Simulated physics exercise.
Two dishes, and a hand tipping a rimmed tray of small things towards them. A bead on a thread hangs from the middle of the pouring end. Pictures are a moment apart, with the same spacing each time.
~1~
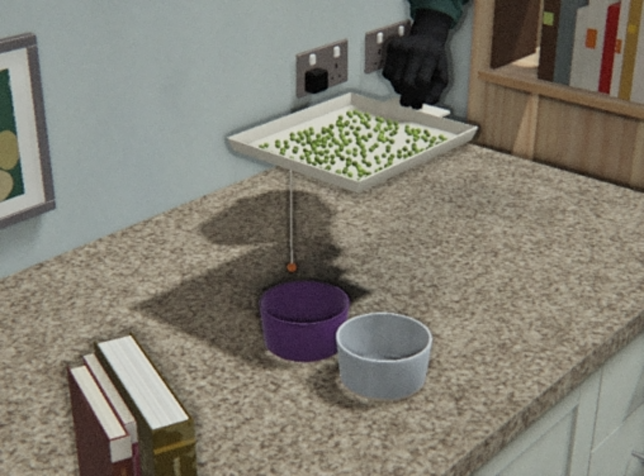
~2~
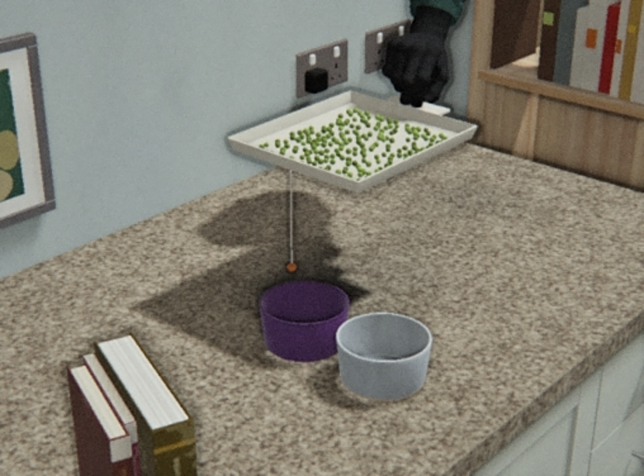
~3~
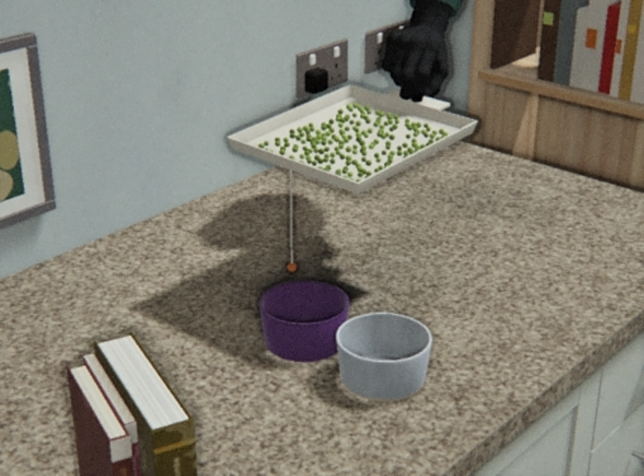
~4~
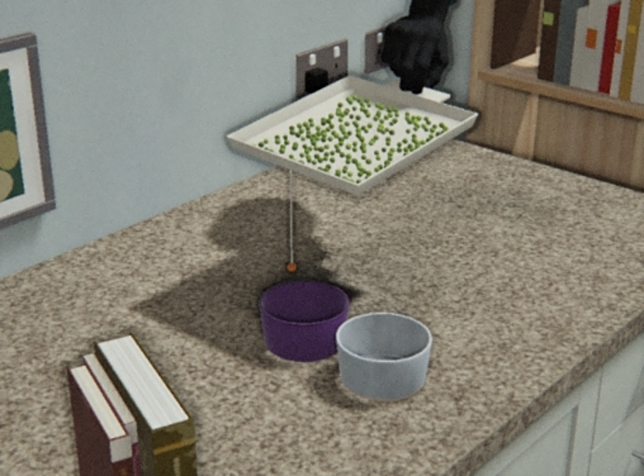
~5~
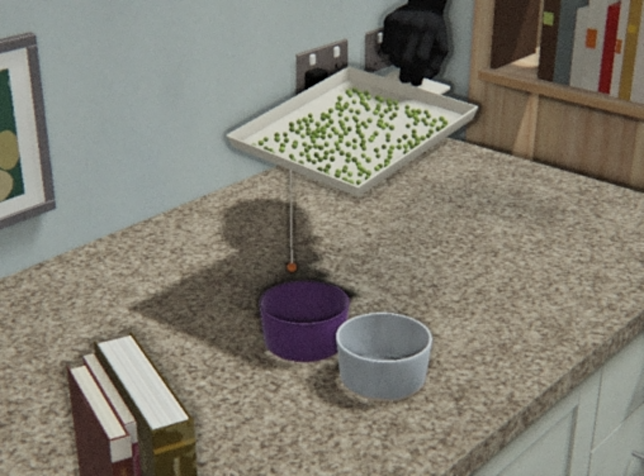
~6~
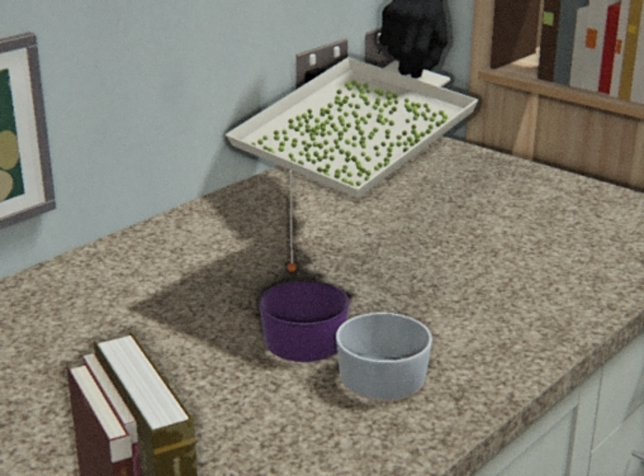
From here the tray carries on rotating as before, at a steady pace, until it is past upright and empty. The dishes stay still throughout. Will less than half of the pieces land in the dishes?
No, most of them land there.
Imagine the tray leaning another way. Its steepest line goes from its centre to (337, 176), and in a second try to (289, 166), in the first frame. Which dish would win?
First the left one, then the left dish.
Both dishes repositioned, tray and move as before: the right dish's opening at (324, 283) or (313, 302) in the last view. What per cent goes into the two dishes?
Trial 1 around 10 percent, trial 2 around 70 percent.
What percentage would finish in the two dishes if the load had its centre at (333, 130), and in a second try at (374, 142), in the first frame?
Estimates in order: 70 percent, 70 percent.
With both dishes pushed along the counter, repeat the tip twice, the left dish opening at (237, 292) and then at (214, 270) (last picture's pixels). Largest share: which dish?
Result, first place: The righthand one; second place: The righthand one.
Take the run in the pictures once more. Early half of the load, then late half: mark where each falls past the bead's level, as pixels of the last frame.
Around (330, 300), followed by around (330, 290).
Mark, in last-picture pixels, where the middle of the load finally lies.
I'd place the middle at about (311, 343).
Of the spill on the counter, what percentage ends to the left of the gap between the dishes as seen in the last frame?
Estimate: Near 50 per cent.
Soon after the last picture, tray tipped steeply; nearly all on the tray; a stray few in the right dish; a stray few in the air.
A little later, tray tipped right over; most on the tray; a stray few in the right dish; a small part in the left dish; a stray few outside both; a small part in the air.
Later still, tray tipped past a quarter turn; a small part in the right dish; about two thirds in the left dish; about a third outside both.
At rest, tray tipped past a quarter turn; a small part in the right dish; about two thirds in the left dish; about a third outside both.
